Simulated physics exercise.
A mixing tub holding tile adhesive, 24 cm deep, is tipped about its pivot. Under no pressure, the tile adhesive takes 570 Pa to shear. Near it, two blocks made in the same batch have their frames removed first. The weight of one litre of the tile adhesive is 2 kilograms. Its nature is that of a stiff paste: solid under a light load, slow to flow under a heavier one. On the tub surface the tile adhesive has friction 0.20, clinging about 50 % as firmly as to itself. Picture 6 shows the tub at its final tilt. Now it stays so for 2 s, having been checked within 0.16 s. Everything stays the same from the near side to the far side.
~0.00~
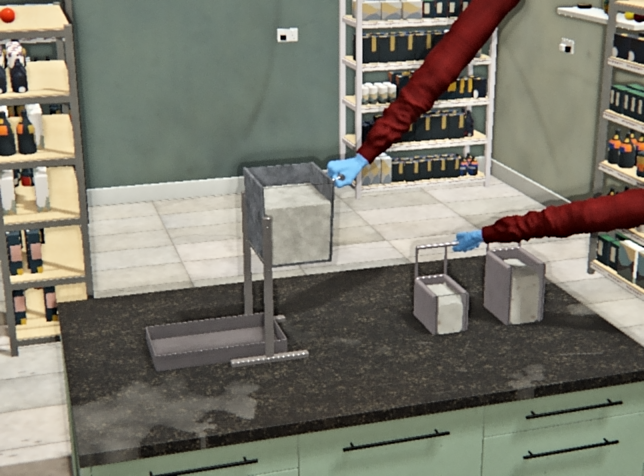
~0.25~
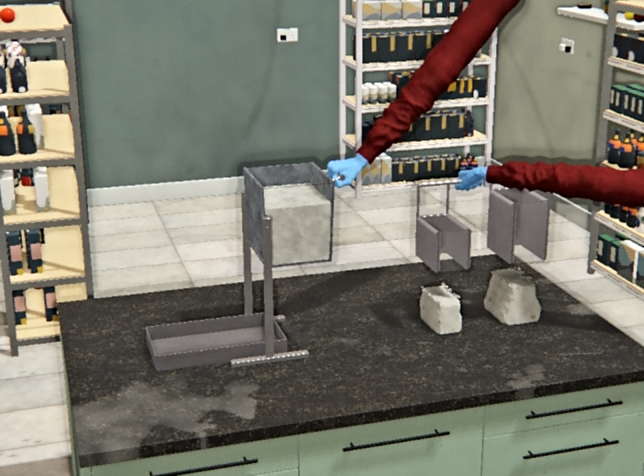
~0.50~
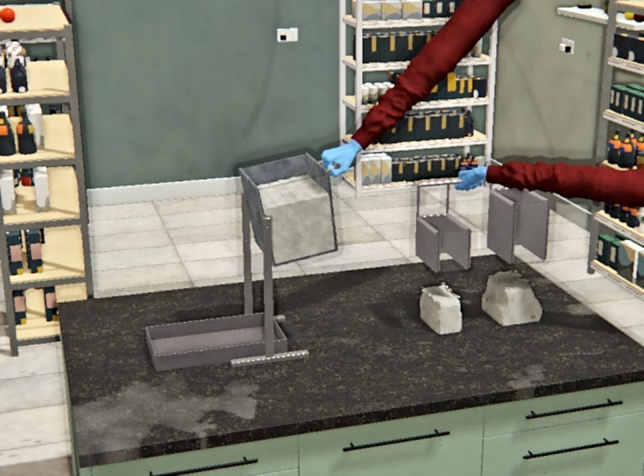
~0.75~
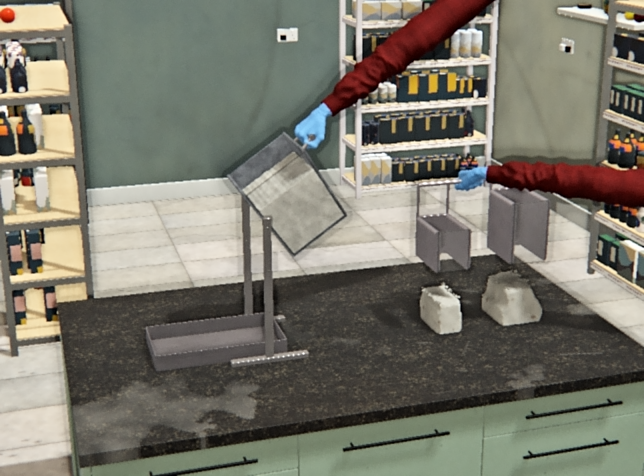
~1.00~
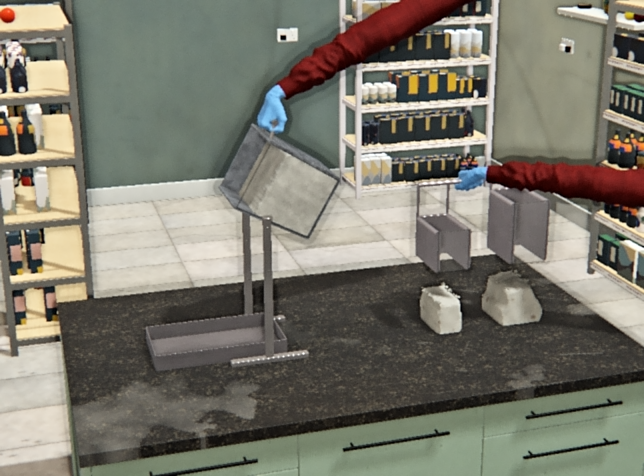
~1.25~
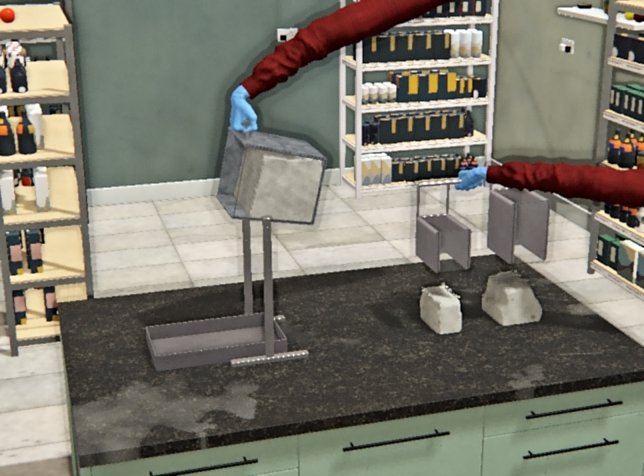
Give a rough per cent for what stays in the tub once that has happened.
Roughly 100 per cent stays in the tub.
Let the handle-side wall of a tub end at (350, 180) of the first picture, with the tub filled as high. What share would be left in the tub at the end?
Some 85 per cent, I reckon.
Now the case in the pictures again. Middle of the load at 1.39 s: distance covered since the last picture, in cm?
Shift: Some 1 cm.
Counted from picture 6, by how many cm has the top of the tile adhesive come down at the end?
2 cm.
By 1.39 s, the tub is at 78 degrees and holds 100 %.
By 1.56 s, the tub is at 78 degrees and holds 100 %.
By 1.73 s, the tub is at 78 degrees and holds 100 %.
By 1.90 s, the tub is at 78 degrees and holds 100 %.
By 3.25 s, at the end, the tub is at 78 degrees and holds 100 %.
